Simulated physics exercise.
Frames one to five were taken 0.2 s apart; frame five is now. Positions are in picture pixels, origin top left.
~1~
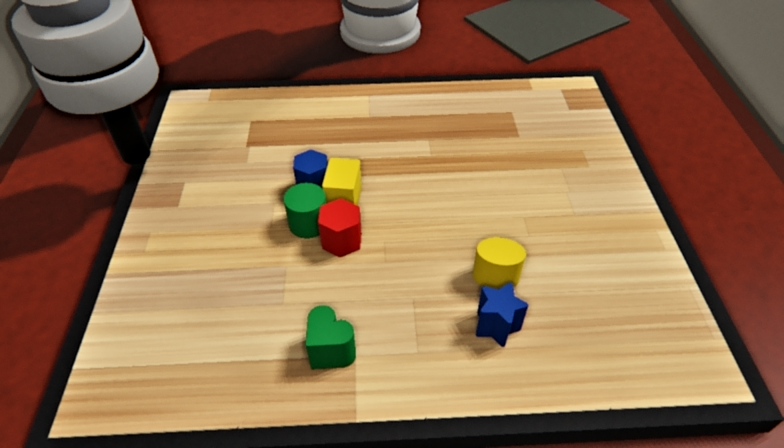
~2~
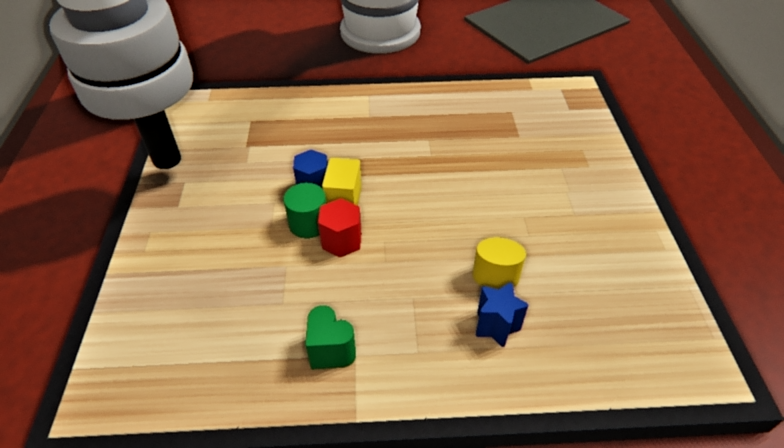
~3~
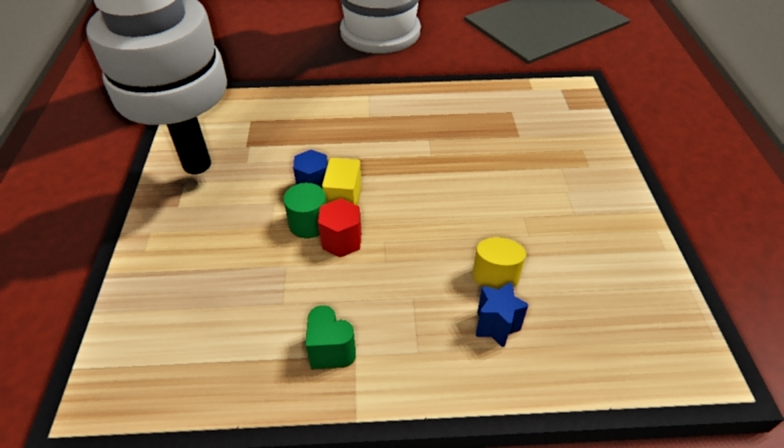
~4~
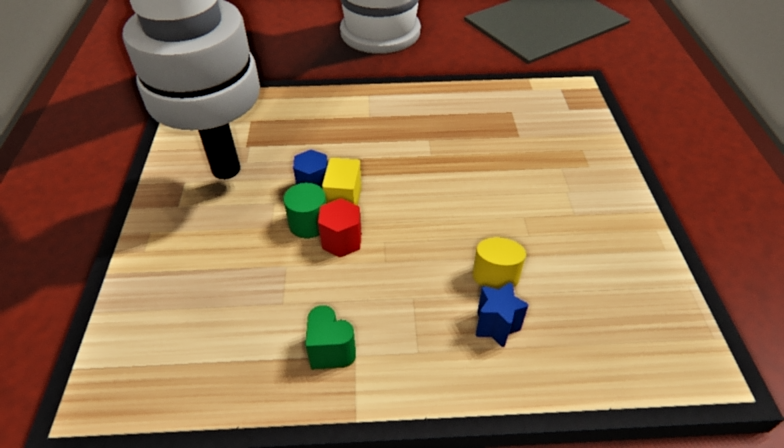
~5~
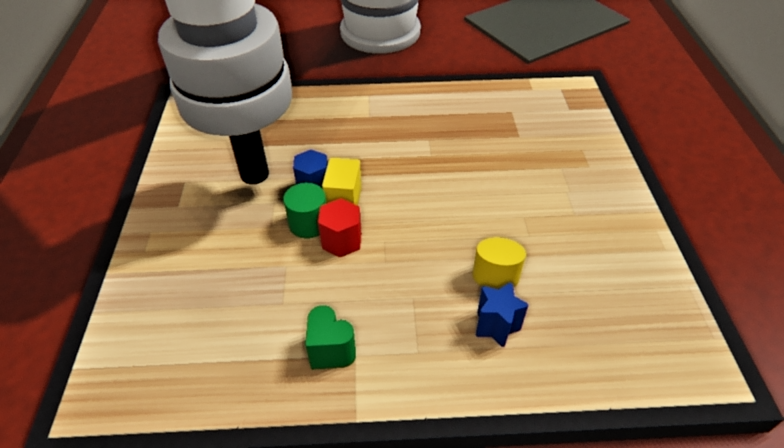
A grey and white machine arm with a black rod pointing down hangs over the upper left of a pale wooden board with black edges on a red surface, seen from above at a slant. Blue, yellow, green and red blocks cluster left of centre, a green heart sits below, and a yellow cylinder and blue star lie right. The arm glides steadily rightward and slightly down towards the cluster, while the blocks and camera stay still.
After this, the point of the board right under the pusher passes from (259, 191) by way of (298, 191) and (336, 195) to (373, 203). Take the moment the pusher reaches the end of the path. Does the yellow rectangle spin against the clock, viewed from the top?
No, that is not what happens.
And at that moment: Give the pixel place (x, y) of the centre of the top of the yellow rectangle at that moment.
It should be at about (403, 183).
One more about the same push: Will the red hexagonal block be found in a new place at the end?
Final answer: No.
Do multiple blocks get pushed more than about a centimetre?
Yes, that is how it ends up.
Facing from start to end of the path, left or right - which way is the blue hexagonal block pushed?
The answer is left.
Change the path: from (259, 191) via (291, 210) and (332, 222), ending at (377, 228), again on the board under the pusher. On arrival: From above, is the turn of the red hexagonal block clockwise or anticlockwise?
It turns counter-clockwise.
What follows on the original path. One third of the way, pusher (296, 176); blue hexagonal block (326, 159); yellow rectangle (352, 173), turned 25° clockwise.
Two thirds of the way, pusher (336, 181); blue hexagonal block (361, 155), turned 35° anticlockwise; yellow rectangle (376, 176), turned 55° clockwise.
At the end, pusher (373, 188); green circle still; blue hexagonal block (383, 154), turned 95° anticlockwise; red hexagonal block still; yellow rectangle (403, 183), turned 30° clockwise.
